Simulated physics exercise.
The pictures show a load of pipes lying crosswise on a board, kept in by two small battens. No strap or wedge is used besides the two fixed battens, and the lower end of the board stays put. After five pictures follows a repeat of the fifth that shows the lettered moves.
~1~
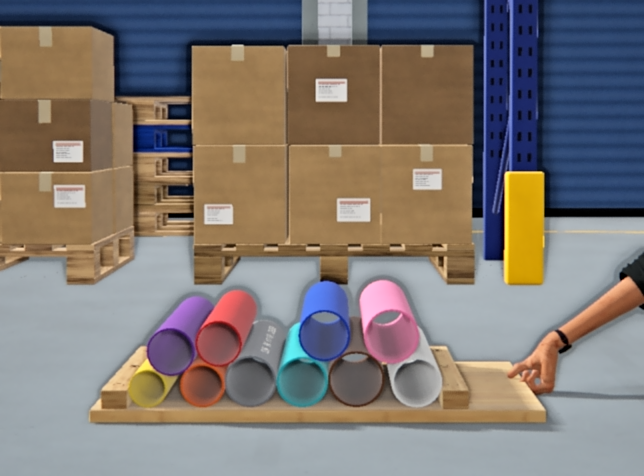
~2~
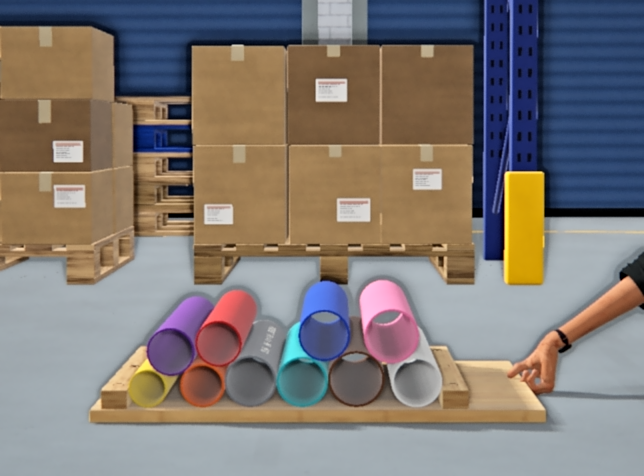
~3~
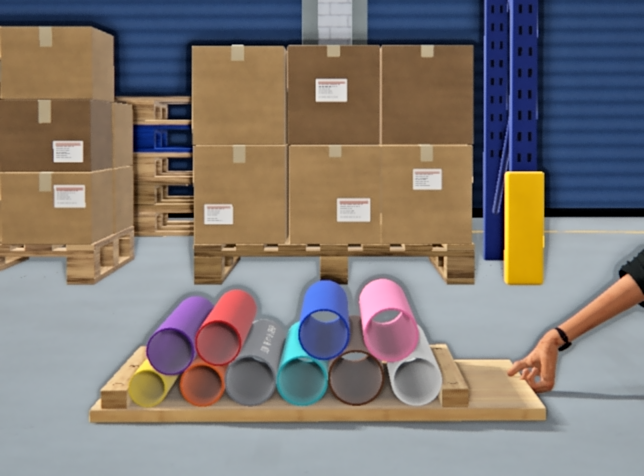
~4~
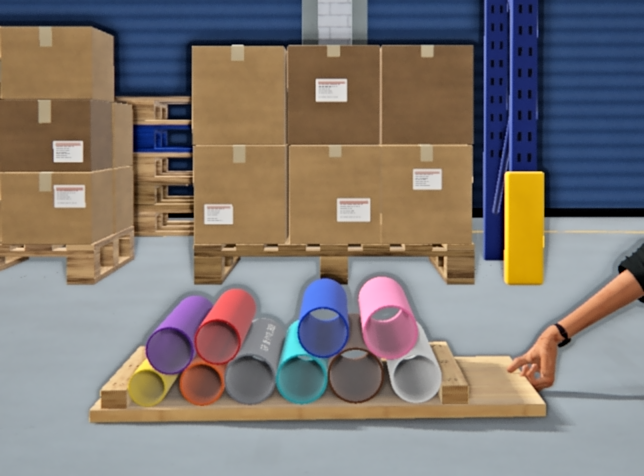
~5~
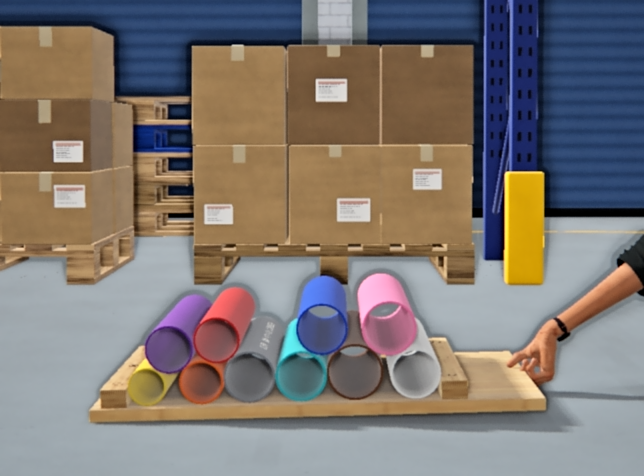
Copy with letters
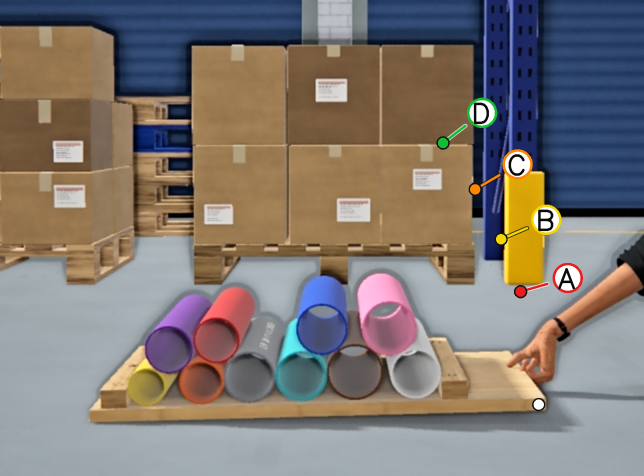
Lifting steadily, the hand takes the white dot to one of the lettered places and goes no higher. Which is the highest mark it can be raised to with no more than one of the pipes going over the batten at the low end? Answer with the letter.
No higher than A.
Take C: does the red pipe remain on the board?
The red pipe: No.
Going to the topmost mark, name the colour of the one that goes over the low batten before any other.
The purple one.
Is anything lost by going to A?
Yes.
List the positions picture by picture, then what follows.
In the first picture, brown pipe (356, 379); white pipe (417, 382); purple pipe (171, 351).
In the second picture, purple pipe (171, 352); pink pipe (391, 336).
In the third picture, board (319, 380); brown pipe (356, 378); white pipe (417, 380); grey pipe (250, 380).
In the fourth picture, board (319, 378); orange pipe (202, 384).
In the fifth picture, board (319, 375); orange pipe (201, 382).
On the marked copy, A at (521, 292); B at (501, 239); C at (475, 189); D at (443, 143); the white dot at (539, 405).
Taking A. A third of the way, board at 13°.
Two thirds of the way, board at 16°.
When it is over, board at 16°, one over the low batten (purple).
As for the rest, B two over the low batten (purple, red); C three over the low batten (purple, blue, red); D four over the low batten (purple, pink, blue, red).
